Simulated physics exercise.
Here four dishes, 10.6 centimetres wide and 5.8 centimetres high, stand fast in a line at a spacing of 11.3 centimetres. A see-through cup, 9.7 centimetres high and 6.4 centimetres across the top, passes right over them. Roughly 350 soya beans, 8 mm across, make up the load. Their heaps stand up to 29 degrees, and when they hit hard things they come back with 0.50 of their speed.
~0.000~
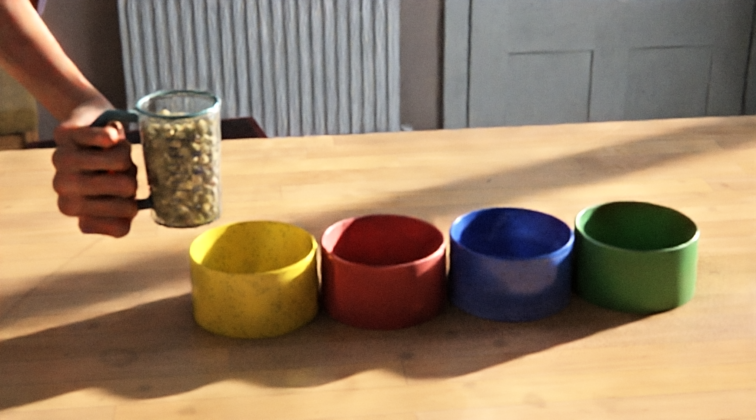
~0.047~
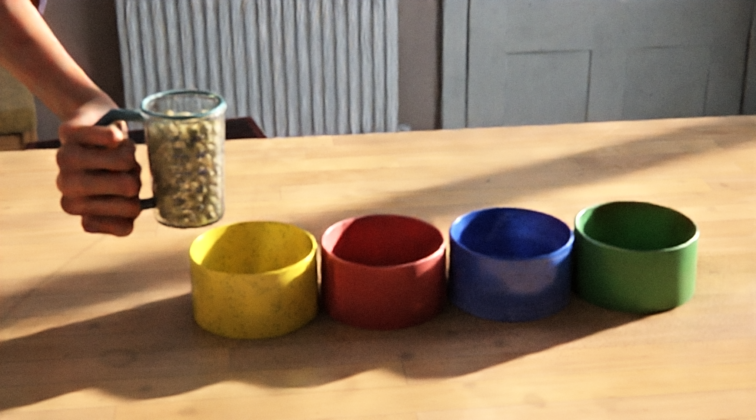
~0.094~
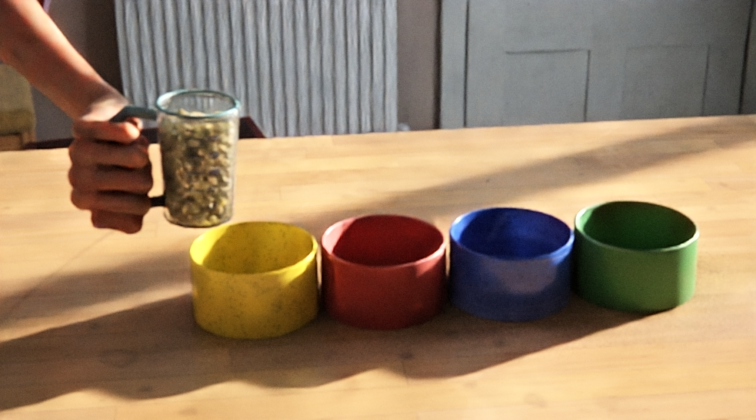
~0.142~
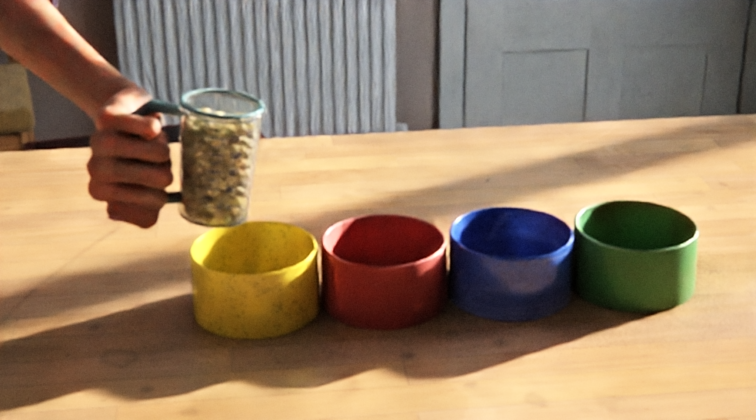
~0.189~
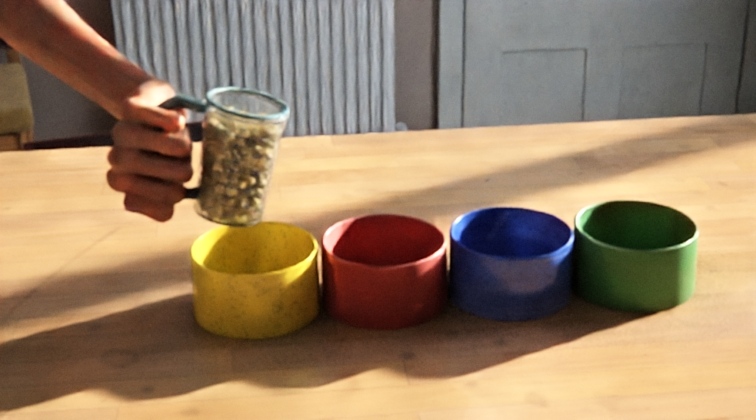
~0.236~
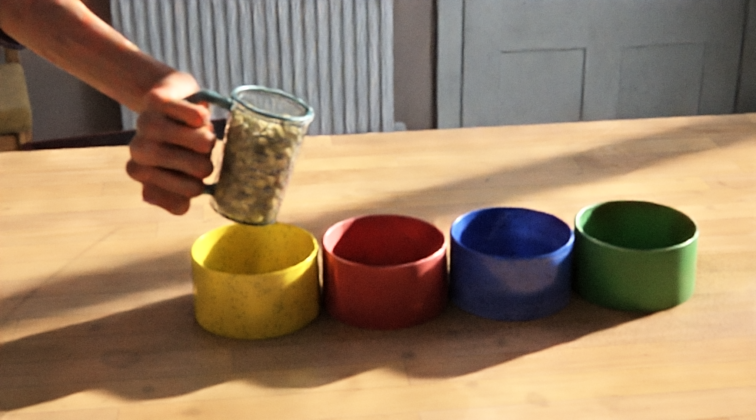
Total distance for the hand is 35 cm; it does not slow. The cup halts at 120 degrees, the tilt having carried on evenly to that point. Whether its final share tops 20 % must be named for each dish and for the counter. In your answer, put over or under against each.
Red - under; blue - under; green - over; yellow - under; counter - under.
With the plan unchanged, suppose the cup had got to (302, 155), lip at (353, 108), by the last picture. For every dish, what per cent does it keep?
Red 0, blue 0, green 100, yellow 0.
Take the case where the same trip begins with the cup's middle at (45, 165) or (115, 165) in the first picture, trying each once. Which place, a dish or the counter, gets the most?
Blue, then green.
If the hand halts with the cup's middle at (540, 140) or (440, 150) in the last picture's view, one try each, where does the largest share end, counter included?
Green; blue.
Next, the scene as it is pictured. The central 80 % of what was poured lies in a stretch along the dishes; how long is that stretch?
Some 12 centimetres.
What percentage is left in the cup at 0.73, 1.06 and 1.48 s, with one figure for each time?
At the three moments: 100, 95 and 5 percent.
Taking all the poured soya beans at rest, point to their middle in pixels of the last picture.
Somewhere around (648, 264) in the final frame.
Then, at 0.73 s, tilt 66 degrees; cup holds 100 %.
After 1.06 s, tilt 99 degrees; cup holds 95 %, green 5 %.
Then, at 1.48 s, tilt 120 degrees; cup holds 5 %, green 85 %.
In the end, at 2.3 s, red 0 %, blue 0 %, green 90 %, yellow 0 %, counter 10 %.
